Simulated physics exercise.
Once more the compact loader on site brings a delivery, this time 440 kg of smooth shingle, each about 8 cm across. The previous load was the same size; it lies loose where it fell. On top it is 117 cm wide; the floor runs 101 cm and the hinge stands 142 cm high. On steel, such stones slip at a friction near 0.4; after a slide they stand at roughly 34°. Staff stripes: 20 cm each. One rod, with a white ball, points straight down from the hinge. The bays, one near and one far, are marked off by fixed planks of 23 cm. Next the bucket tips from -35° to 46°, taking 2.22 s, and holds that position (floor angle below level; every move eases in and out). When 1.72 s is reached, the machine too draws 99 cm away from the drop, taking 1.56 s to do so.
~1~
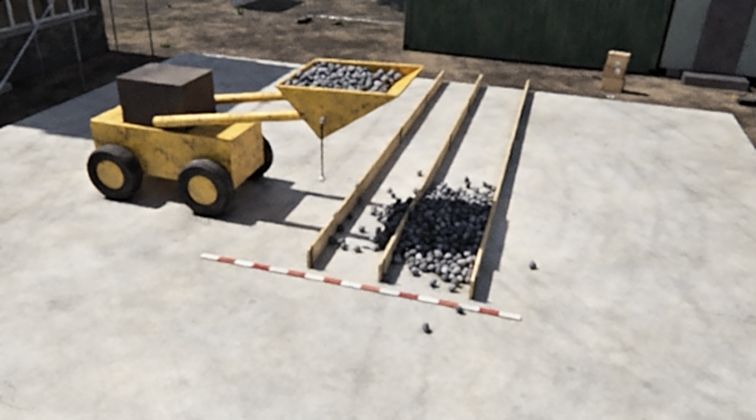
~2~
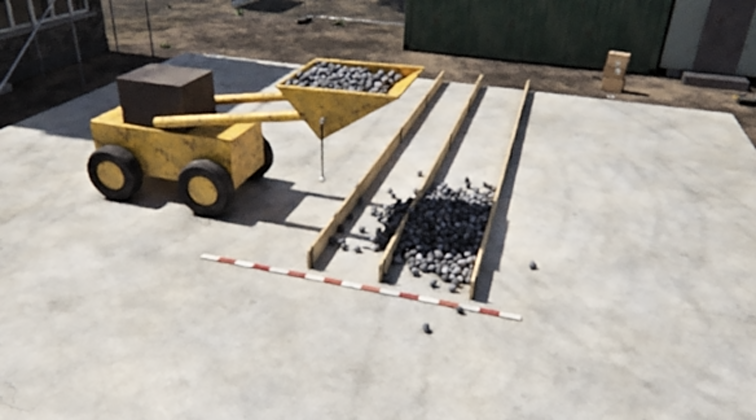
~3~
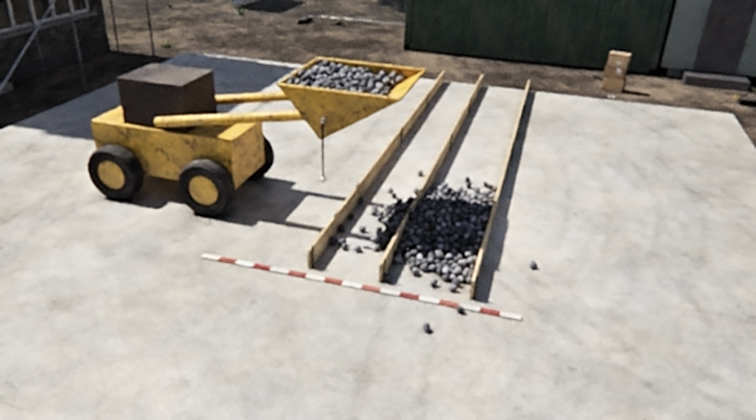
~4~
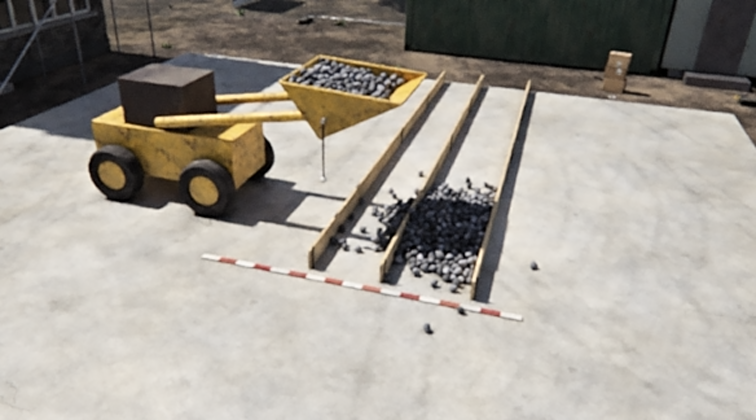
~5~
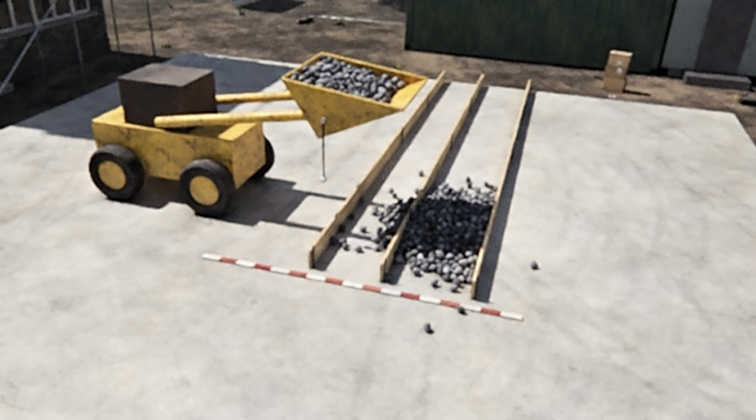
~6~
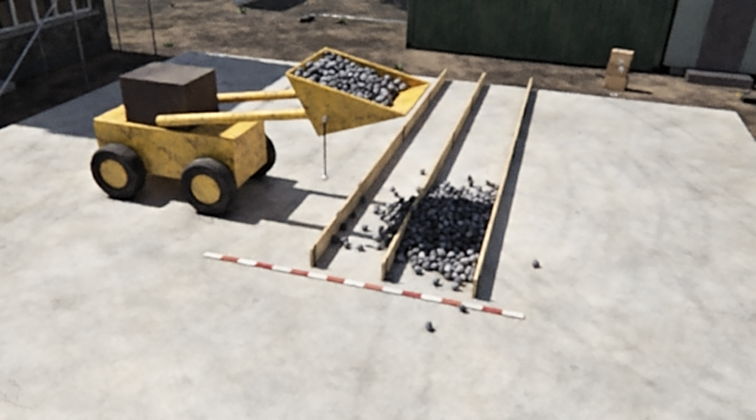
We see a yellow loader on a concrete yard, its raised bucket full of grey stones slowly tilting forward and down at the lip, while a loose heap of dark stones lies still between low wooden boards to its right.
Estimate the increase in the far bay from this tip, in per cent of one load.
Roughly 40 per cent of a load more.
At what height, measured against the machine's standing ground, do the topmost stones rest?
The top ends about 36 cm above the ground.
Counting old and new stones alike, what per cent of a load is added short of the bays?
Roughly 0 in a hundred of a load.
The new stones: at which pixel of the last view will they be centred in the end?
Their centre rests close to (404, 213).
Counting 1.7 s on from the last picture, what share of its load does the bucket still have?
Roughly 0 per cent remains inside.
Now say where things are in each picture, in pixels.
In the first picture, the bucket is at -35°, its lip at (398, 96); the top of the load is at (335, 71). The earlier load is highest near (445, 215), 22 cm above ground level, 11 % in the near bay, 88 % in the far bay.
The second picture shows lip at (399, 97), floor tilted -34°, highest stones at (333, 72).
In the third picture, the bucket is at -32°, its lip at (400, 100); the top of the load is at (330, 71).
In the fourth picture, the bucket is at -29°, its lip at (402, 105); the top of the load is at (323, 67).
The fifth picture shows lip at (403, 110), floor tilted -25°, highest stones at (325, 65).
In the sixth picture, the bucket is at -20°, its lip at (406, 115); the top of the load is at (327, 61).
Then, 1.1 s after the last picture the floor is at 33°; in per cent of one load, 85 in the bucket, 22 in the near bay, 93 in the far bay; the foremost stones are at (495, 230).
Then, 1.7 s after the last picture the floor is at 46°; in per cent of one load, 0 in the bucket, 71 in the near bay, 128 in the far bay; the foremost stones are at (495, 230).
Then, 3.1 s after the last picture the floor is at 46°; in per cent of one load, 0 in the bucket, 72 in the near bay, 128 in the far bay; the foremost stones are at (493, 227).
Then, 5.8 s after the last picture the floor is at 46°; in per cent of one load, 0 in the bucket, 72 in the near bay, 128 in the far bay; the foremost stones are at (493, 227). Net gain in the far bay, 40.
